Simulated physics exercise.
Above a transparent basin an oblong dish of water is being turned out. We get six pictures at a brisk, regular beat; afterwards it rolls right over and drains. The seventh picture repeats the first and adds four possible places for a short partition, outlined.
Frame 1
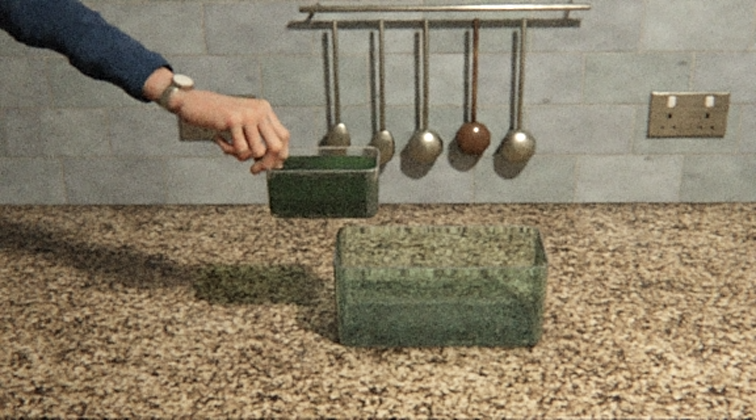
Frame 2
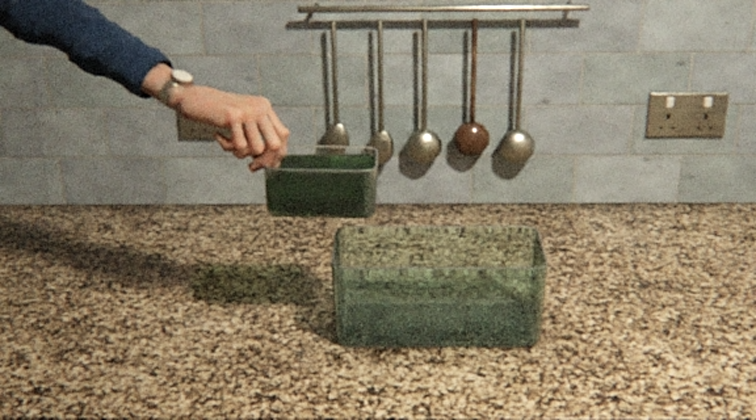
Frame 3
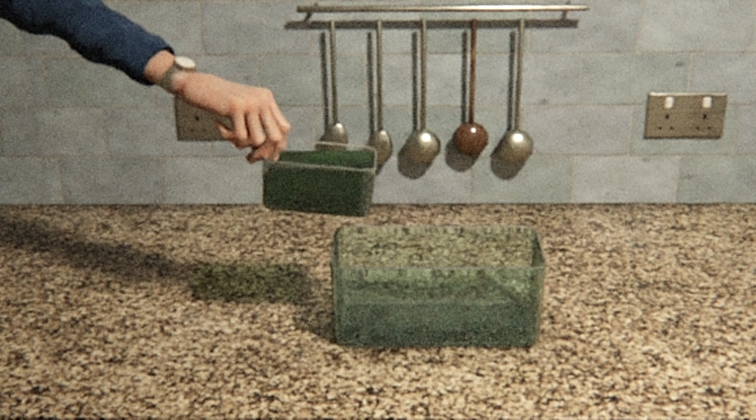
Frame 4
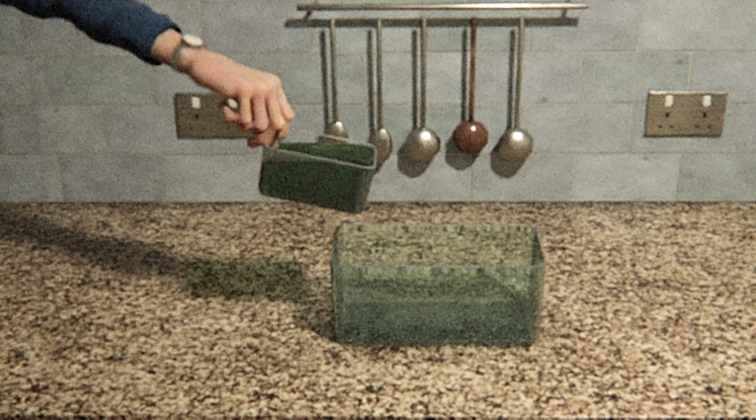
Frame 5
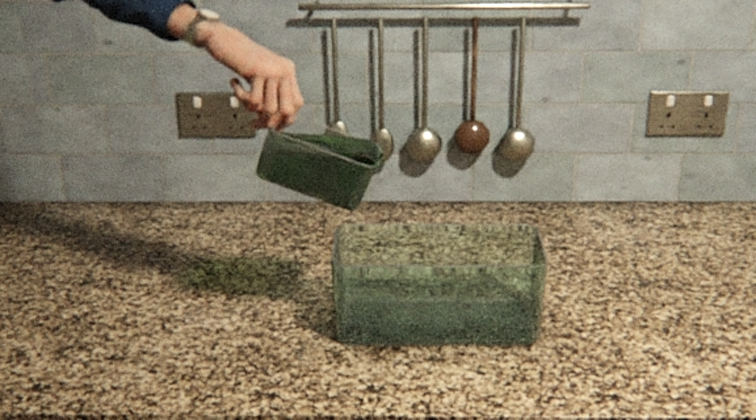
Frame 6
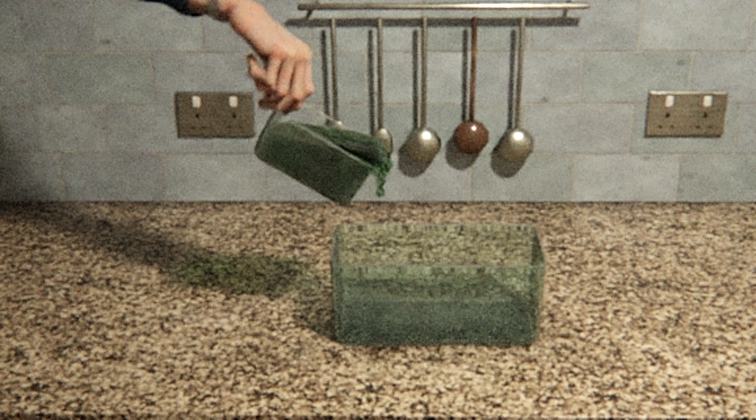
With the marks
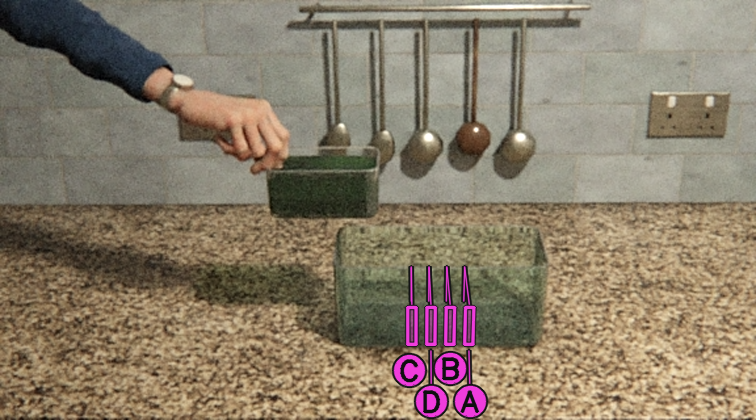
A hand tilting a small oblong dish of green-tinted water rightward above a transparent basin, water starting to run over its lip.
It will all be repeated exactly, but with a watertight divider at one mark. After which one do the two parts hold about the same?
A works best here.
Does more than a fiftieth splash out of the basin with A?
Yes, it does.
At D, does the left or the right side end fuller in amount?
The right side.
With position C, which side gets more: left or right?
More ends on the right.
On the marked copy, A at (468, 350); B at (449, 350); C at (411, 350); D at (430, 350).
Choosing A, about 45 % ends left of the wall and 47 % right of it; 7 % is lost outside.
Choosing B, about 24 % ends left of the wall and 68 % right of it; 7 % is lost outside.
Choosing C, about 5 % ends left of the wall and 88 % right of it; 7 % is lost outside.
Choosing D, about 10 % ends left of the wall and 83 % right of it; 7 % is lost outside.
